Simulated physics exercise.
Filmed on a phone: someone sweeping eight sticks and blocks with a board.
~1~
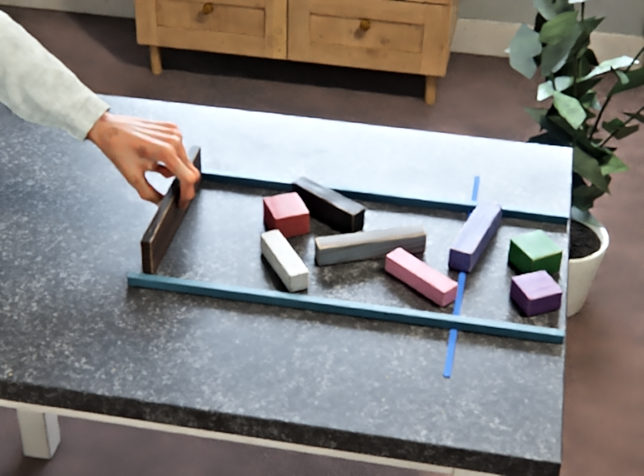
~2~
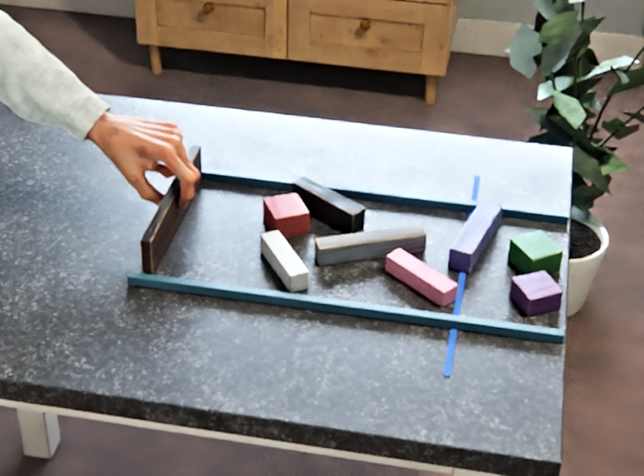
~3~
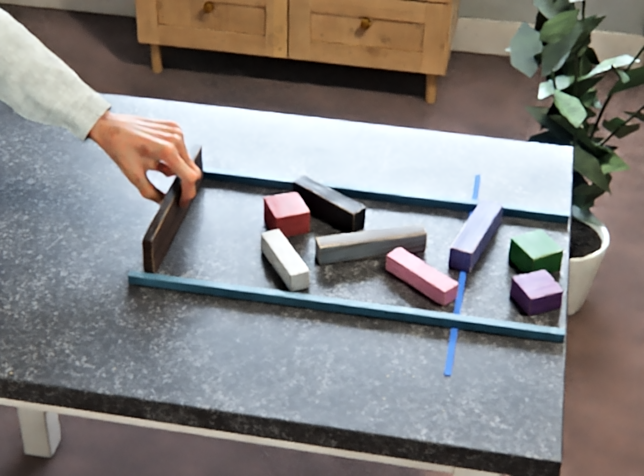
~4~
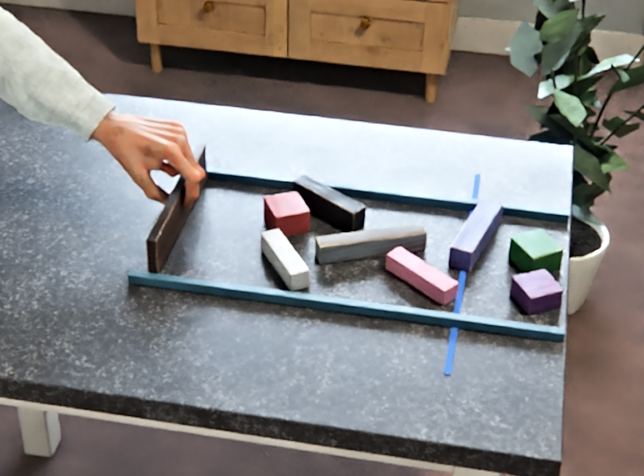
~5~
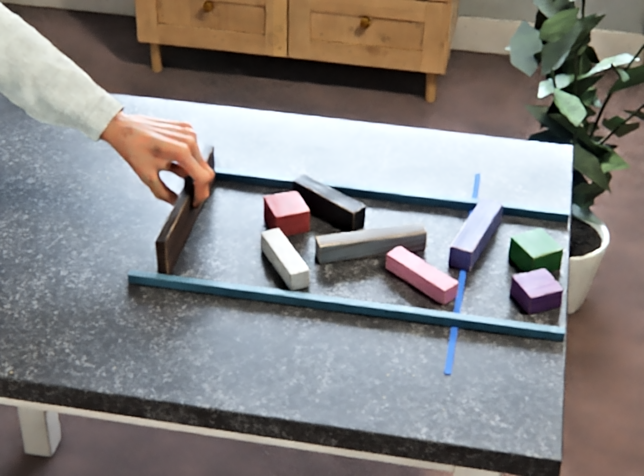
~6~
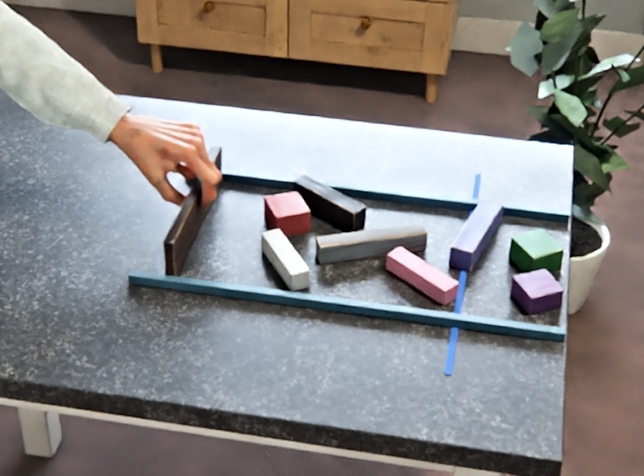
A dark board held upright by a hand slid slightly to the right between two rails on a grey tabletop, while the eight coloured sticks and blocks beyond it stayed still around blue tape.
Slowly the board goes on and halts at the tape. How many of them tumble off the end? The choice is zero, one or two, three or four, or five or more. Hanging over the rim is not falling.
As it turns out, the number that fall off is one or two.
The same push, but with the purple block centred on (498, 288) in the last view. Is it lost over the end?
From there it does not fall.
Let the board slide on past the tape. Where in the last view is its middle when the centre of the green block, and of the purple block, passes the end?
Near (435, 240) and (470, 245).
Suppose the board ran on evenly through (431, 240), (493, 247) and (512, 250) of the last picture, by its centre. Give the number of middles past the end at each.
The counts: 0, 3 and 5.
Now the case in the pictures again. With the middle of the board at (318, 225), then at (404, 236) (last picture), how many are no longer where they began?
The counts are 4 and 7.
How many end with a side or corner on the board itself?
That makes 3.
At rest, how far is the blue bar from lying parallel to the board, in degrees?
About 35°.
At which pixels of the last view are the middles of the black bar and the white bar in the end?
About (504, 227), and the other about (471, 287).
A little later, none off yet; purple block at rest near (537, 292); green block at rest near (536, 253); blue bar at rest near (477, 234).
Next, none off yet; purple block at rest near (537, 292); green block at rest near (536, 253); blue bar shifted a little near (498, 240).
When it is over, the number that fall off is one or two; down, green block.
